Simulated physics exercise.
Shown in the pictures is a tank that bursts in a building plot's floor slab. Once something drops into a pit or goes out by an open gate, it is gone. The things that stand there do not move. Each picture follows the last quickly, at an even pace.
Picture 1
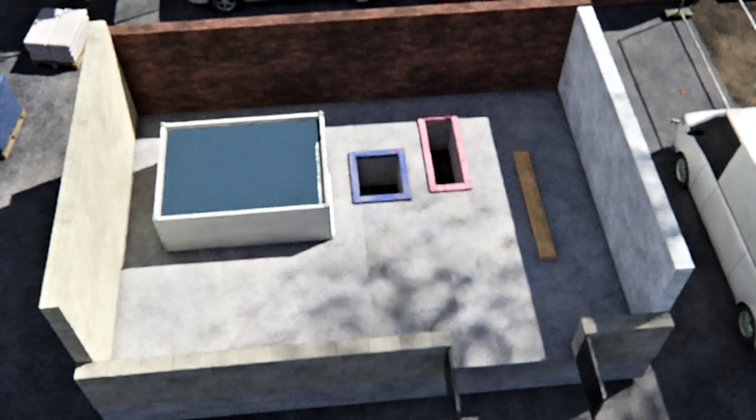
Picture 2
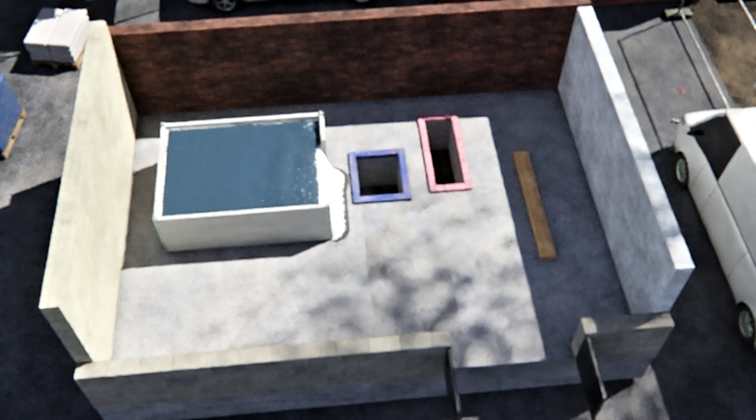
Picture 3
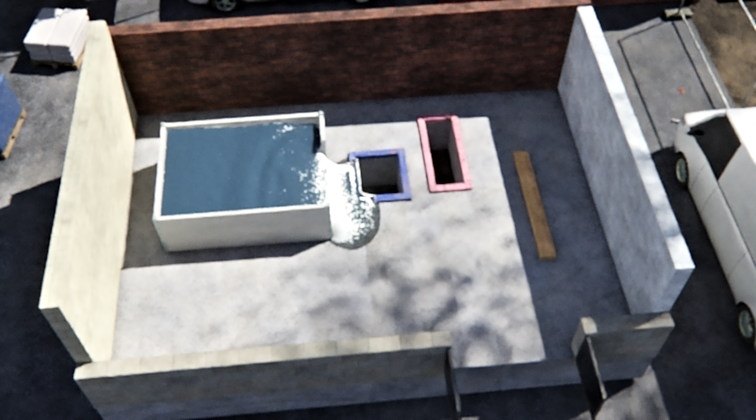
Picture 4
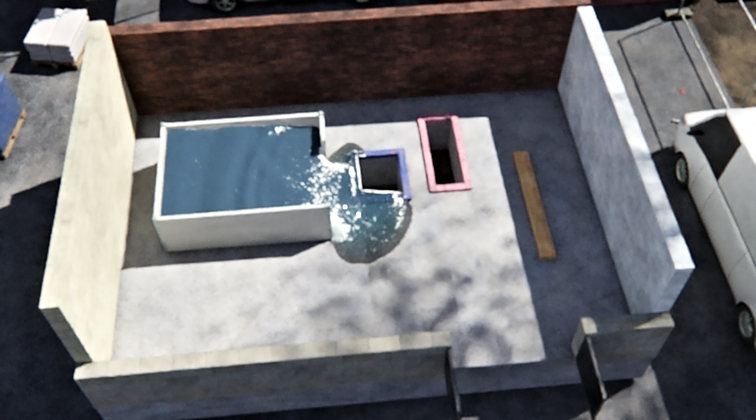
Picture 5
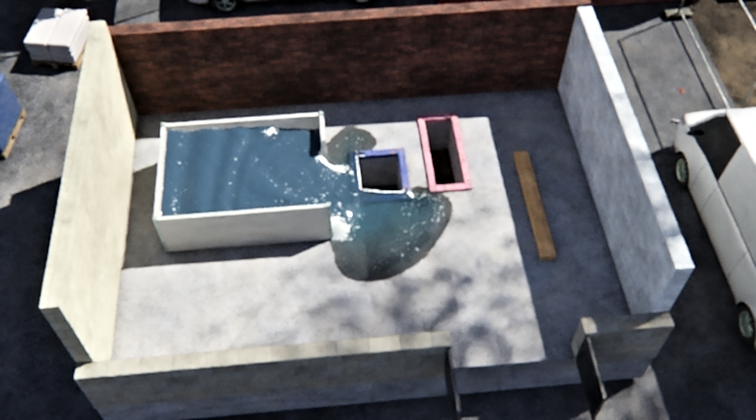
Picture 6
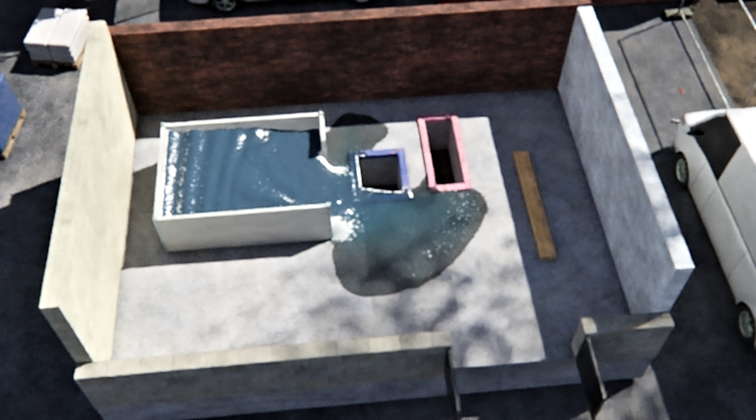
Water bursts from the tank's right side and spreads across the slab around the blue-rimmed pit.
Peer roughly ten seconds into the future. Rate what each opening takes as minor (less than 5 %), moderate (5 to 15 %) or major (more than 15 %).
The gate - major, the blue pit - major, the pink pit - minor.
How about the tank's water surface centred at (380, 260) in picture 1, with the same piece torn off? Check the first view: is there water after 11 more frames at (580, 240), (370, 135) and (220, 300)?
Spot one wetted, spot two unwetted, spot three unwetted.
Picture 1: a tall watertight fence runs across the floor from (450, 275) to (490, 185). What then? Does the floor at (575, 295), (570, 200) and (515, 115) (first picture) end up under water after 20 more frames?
Going one after another, I'd say kept clear of the flood, then kept clear of the flood, then reached by the flood.
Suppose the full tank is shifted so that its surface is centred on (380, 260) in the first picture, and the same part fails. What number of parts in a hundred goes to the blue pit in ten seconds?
Within ten seconds, 0 percent of the total ends up in the blue pit.
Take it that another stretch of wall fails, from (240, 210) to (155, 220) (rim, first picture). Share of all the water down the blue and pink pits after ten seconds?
Approximately, blue takes 2 % and pink takes 6 %.
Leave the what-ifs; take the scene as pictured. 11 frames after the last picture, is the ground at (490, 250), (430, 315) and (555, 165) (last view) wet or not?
In that order, the three spots are soaked, soaked and soaked.
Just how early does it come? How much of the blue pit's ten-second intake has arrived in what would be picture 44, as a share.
Roughly 90 per cent.
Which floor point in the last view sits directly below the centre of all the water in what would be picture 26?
The water's middle lies around (374, 217).
A moment on, water covers 30 % of the floor; the gate 0 %, the blue pit 11 %, the pink pit 0 %.
Next, water covers 40 % of the floor; the gate 1 %, the blue pit 18 %, the pink pit 0 %.
Then, water covers 45 % of the floor; the gate 5 %, the blue pit 25 %, the pink pit 1 %.
Later, water covers 55 % of the floor; the gate 12 %, the blue pit 30 %, the pink pit 1 %.
In the end, water covers 65 % of the floor; the gate 20 %, the blue pit 33 %, the pink pit 2 %.
